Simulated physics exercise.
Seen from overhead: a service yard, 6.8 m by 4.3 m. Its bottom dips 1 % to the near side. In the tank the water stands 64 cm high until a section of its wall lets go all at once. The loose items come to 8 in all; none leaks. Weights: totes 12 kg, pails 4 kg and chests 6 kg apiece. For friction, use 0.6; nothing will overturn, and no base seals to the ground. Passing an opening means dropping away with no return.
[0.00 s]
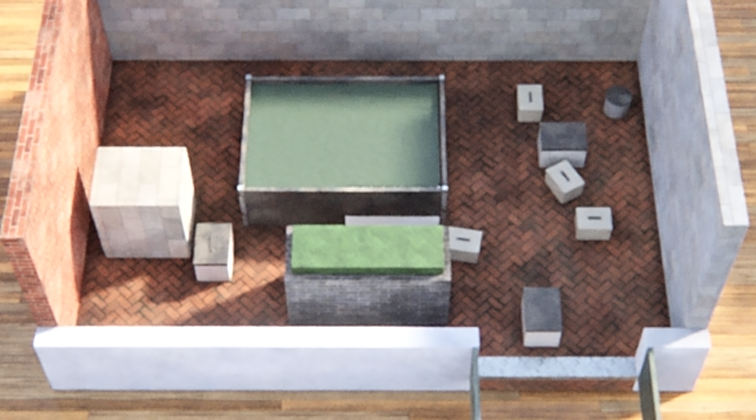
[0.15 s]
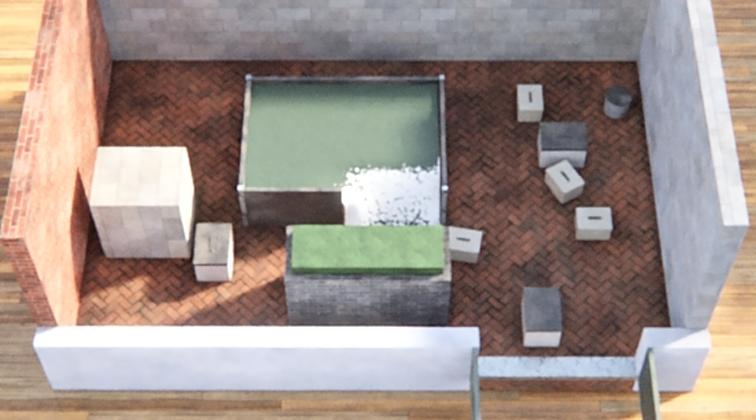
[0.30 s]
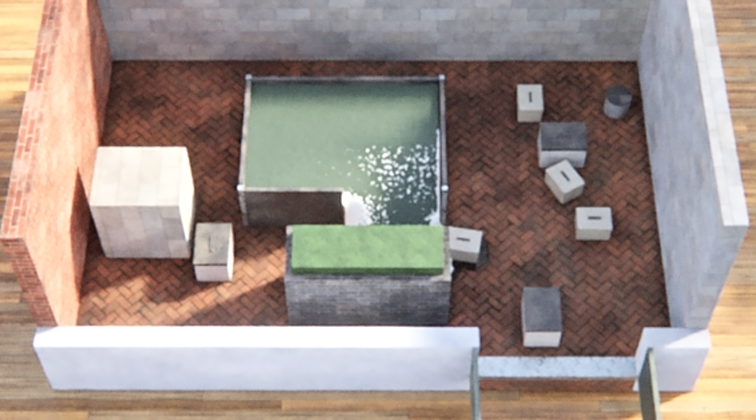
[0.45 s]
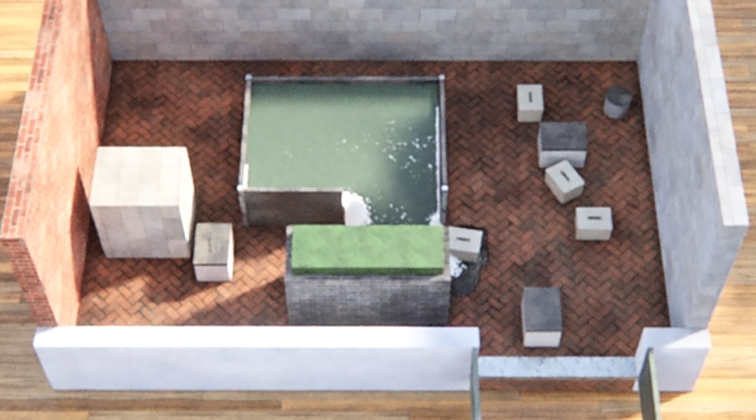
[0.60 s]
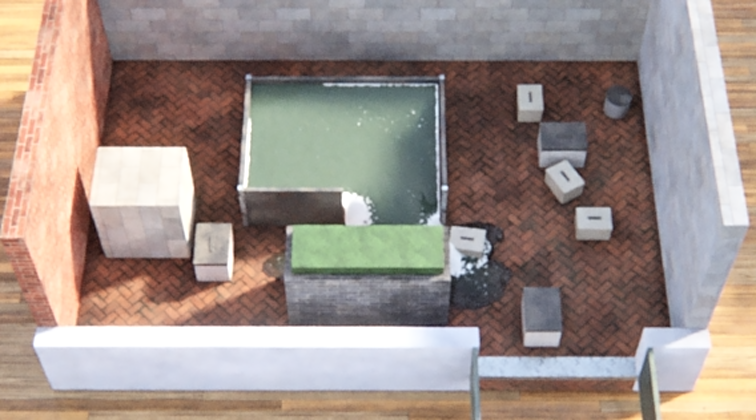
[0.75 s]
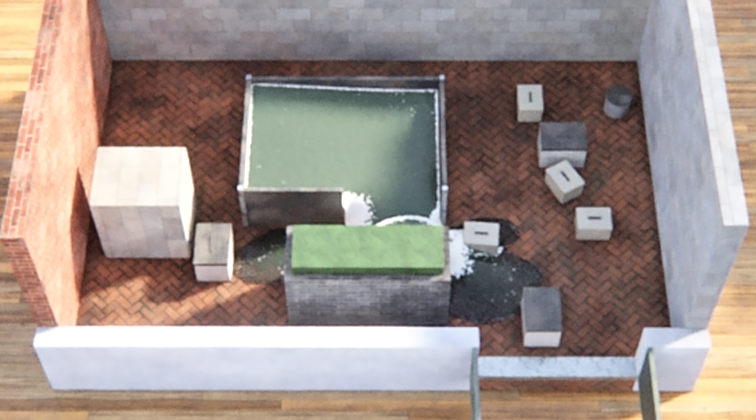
In the video, water in a walled tank inside a brick-floored yard churns white near a green-topped block, then spreads over the floor on both sides of it, nudging one small pale box slightly to the right.
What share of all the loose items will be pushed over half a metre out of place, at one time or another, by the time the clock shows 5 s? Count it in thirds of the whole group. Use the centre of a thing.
Share: Top third.
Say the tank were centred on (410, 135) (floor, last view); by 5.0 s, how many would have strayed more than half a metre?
In that case the number is 3.
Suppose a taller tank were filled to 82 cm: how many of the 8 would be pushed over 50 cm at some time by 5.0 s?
Count: 7.
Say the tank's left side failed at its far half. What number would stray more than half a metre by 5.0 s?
Then 1.
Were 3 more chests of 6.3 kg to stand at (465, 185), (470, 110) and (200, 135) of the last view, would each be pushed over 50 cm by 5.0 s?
So it's stays below, then stays below, then gets above.
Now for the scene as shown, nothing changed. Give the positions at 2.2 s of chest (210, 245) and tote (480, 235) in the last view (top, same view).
First near (156, 320), second near (626, 172).
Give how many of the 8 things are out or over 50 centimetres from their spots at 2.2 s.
By that time the total stands at 6.
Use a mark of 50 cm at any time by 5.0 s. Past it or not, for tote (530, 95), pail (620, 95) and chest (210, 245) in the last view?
First falling below it, second exceeding it, third exceeding it.
After 1.1 s 1 of 8 are over 50 cm from their spots; 0 afloat.
After 2.2 s 6 of 8 are over 50 cm from their spots; 1 afloat.
After 3.5 s 7 of 8 are over 50 cm from their spots; 0 afloat.
After 5.0 s 7 of 8 are over 50 cm from their spots, and 7 have been at some point; 3 afloat.
